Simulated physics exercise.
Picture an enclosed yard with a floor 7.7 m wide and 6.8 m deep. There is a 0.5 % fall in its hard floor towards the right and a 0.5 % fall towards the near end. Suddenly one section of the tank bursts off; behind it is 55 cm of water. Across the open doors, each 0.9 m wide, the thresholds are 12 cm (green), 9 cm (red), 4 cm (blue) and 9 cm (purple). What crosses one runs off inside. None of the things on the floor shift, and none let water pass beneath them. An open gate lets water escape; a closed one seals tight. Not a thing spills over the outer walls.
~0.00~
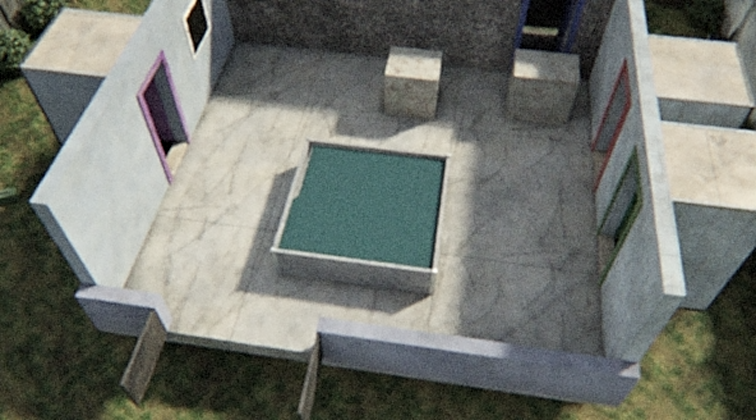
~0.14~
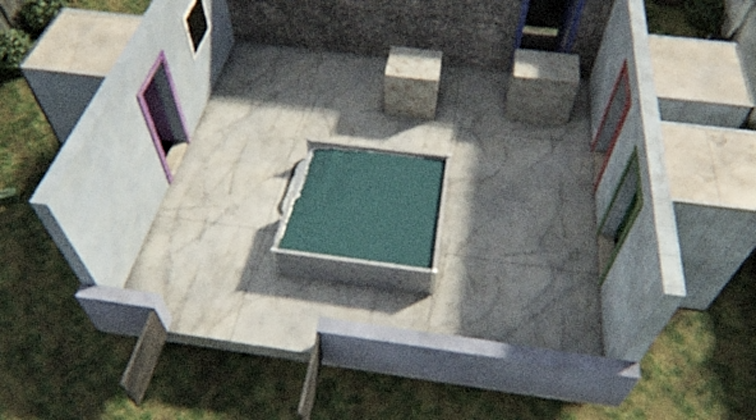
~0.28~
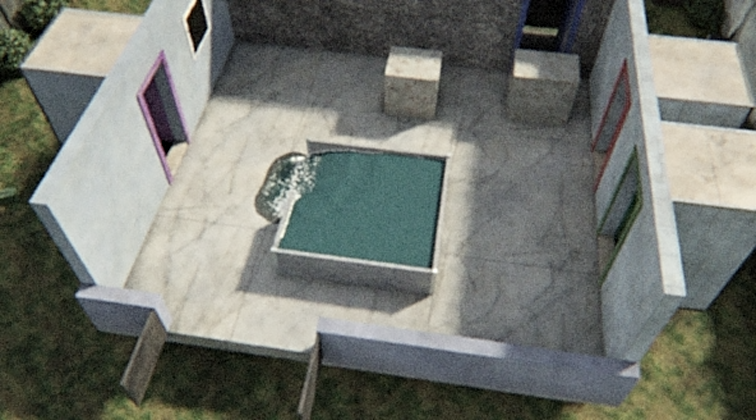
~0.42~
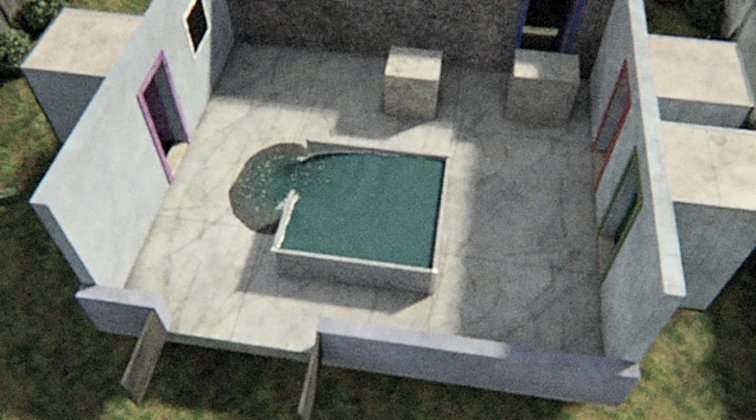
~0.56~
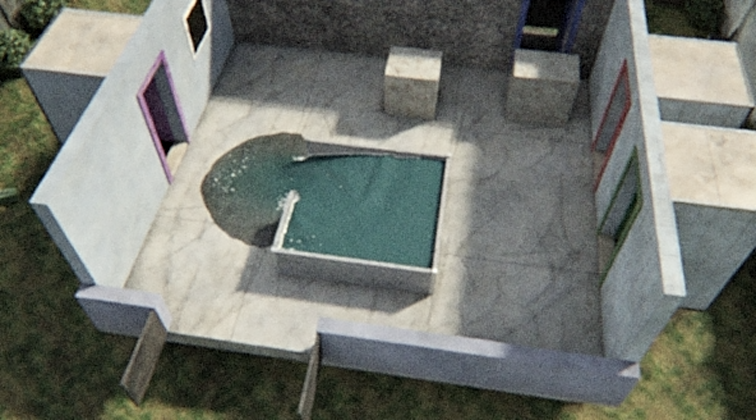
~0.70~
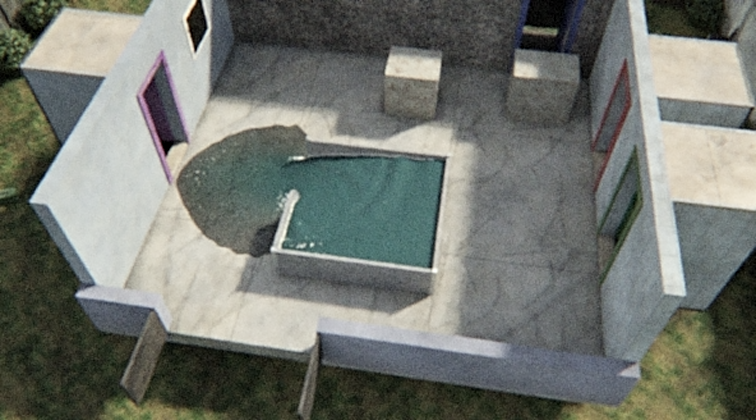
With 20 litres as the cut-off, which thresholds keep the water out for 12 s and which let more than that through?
Watch the green door: It will not outstrip the limit; watch the red door: It will not outstrip the limit; watch the blue door: It will not outstrip the limit; watch the purple door: It will outstrip the limit.
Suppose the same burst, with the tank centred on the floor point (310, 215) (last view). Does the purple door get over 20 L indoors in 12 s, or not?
In that case purple comes out beyond the limit.
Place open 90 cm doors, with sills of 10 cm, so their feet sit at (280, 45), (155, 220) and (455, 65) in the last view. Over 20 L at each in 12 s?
The first one exceeds it, the second one exceeds it, and the third one doesn't reach it.
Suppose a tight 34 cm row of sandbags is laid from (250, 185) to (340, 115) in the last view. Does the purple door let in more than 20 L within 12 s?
Outcome - purple: Pass.
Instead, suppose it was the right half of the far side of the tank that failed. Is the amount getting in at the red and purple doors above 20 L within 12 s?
Red beyond, purple short.
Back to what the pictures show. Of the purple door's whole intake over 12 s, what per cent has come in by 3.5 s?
Roughly 65 percent is in by then.
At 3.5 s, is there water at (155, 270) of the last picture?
Soaked.
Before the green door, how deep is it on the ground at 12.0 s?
The depth there is around 7.0 cm.
After 1.4 s water covers 15 % of the floor and is deepest (34 cm) near (303, 175); green door not reached, red door not reached, blue door not reached, purple door 19 cm at the sill, 43 L in.
After 2.2 s water covers 25 % of the floor and is deepest (31 cm) near (301, 182); green door not reached, red door not reached, blue door not reached, purple door 29 cm at the sill, 138 L in.
After 3.5 s water covers 30 % of the floor and is deepest (24 cm) near (232, 50); green door not reached, red door not reached, blue door not reached, purple door 23 cm at the sill, 277 L in.
After 7.0 s water covers 65 % of the floor and is deepest (15 cm) near (114, 309); green door not reached, red door not reached, blue door 5 cm at the sill, 0 L in, purple door 14 cm at the sill, 399 L in.
After 12.0 s water covers 90 % of the floor and is deepest (10 cm) near (114, 309); green door 7 cm at the sill, 0 L in, red door 3 cm at the sill, 0 L in, blue door 6 cm at the sill, 5 L in, purple door 8 cm at the sill, 416 L in.
